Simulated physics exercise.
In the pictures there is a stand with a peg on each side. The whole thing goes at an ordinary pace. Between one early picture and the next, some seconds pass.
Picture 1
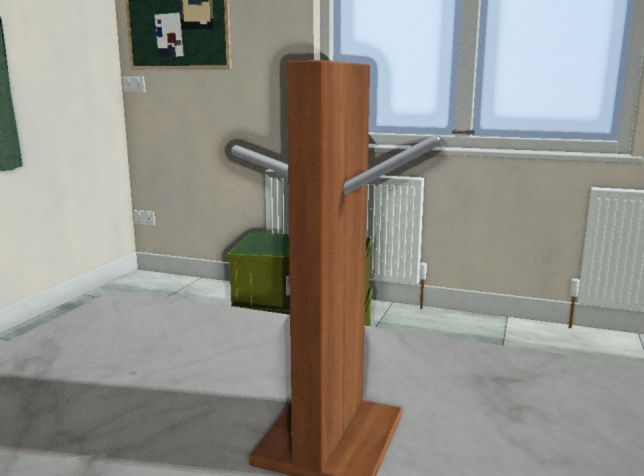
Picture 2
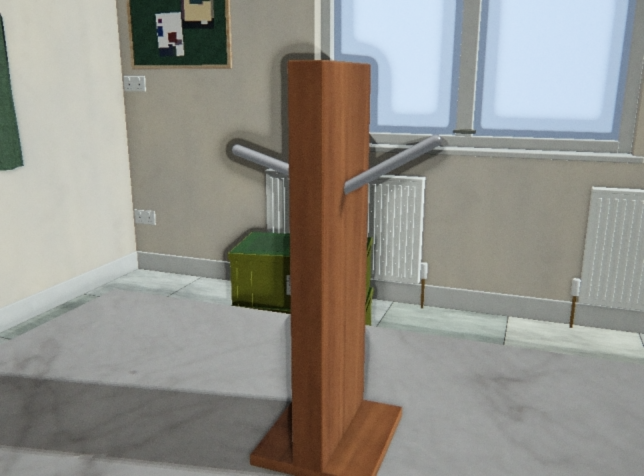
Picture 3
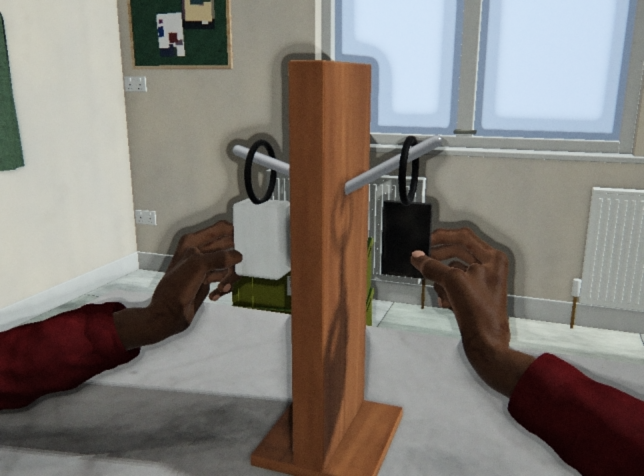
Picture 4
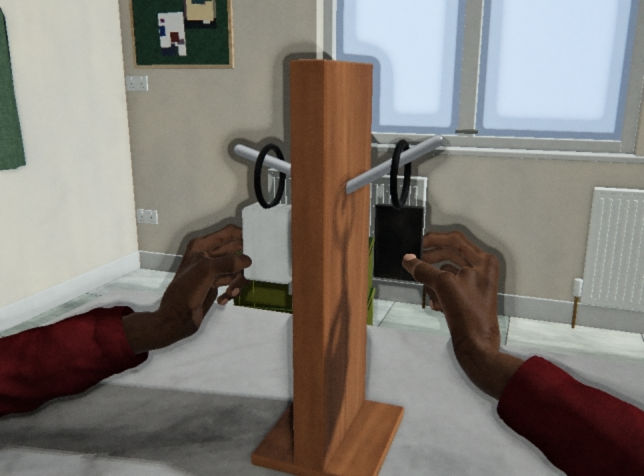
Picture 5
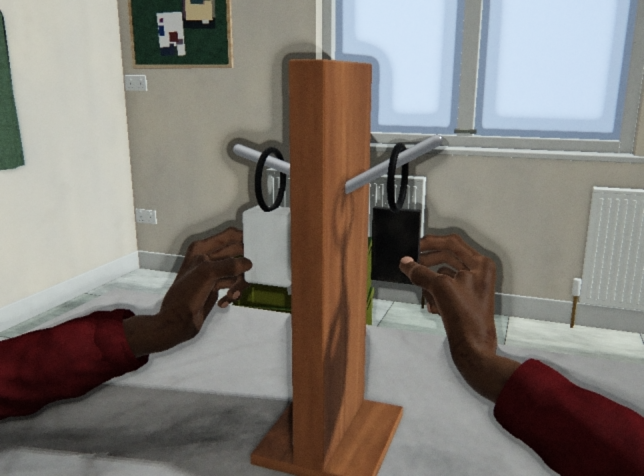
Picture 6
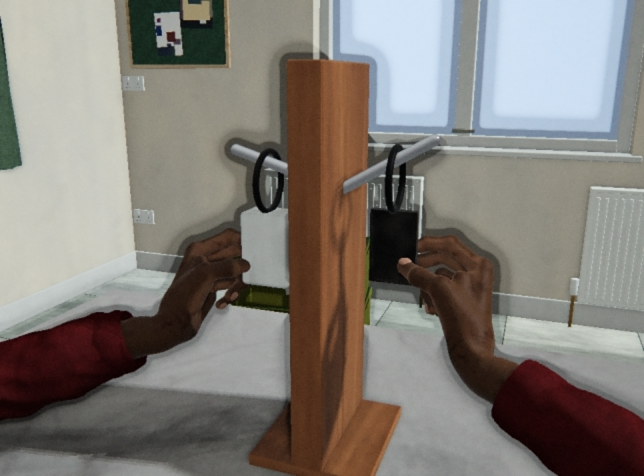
We see a wooden stand with a metal peg on each side, and then two hands in red sleeves hold a white pouch and a black tag by the pegs, shifting them slightly inward toward the post.
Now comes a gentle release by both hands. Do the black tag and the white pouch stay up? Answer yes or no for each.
Answers: Black tag: Yes; white pouch: Yes.
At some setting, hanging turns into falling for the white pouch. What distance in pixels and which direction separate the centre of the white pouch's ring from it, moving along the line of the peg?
The flip comes at close to 36 pixels toward the left.
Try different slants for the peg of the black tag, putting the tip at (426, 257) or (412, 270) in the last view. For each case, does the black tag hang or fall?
In order, it plunges down and then it plunges down.
Then, 0.10 s on from there, black tag turned 7° from its first pose near (390, 222); white pouch at rest near (270, 218).
Then, 0.16 s on from there, black tag turned 21° from its first pose near (377, 233); white pouch at rest near (270, 218).
Then, 0.22 s on from there, black tag turned 18° from its first pose near (367, 238); white pouch at rest near (271, 218).
In the end, the black tag remains hooked, near (367, 237); the white pouch remains hooked, near (281, 223).
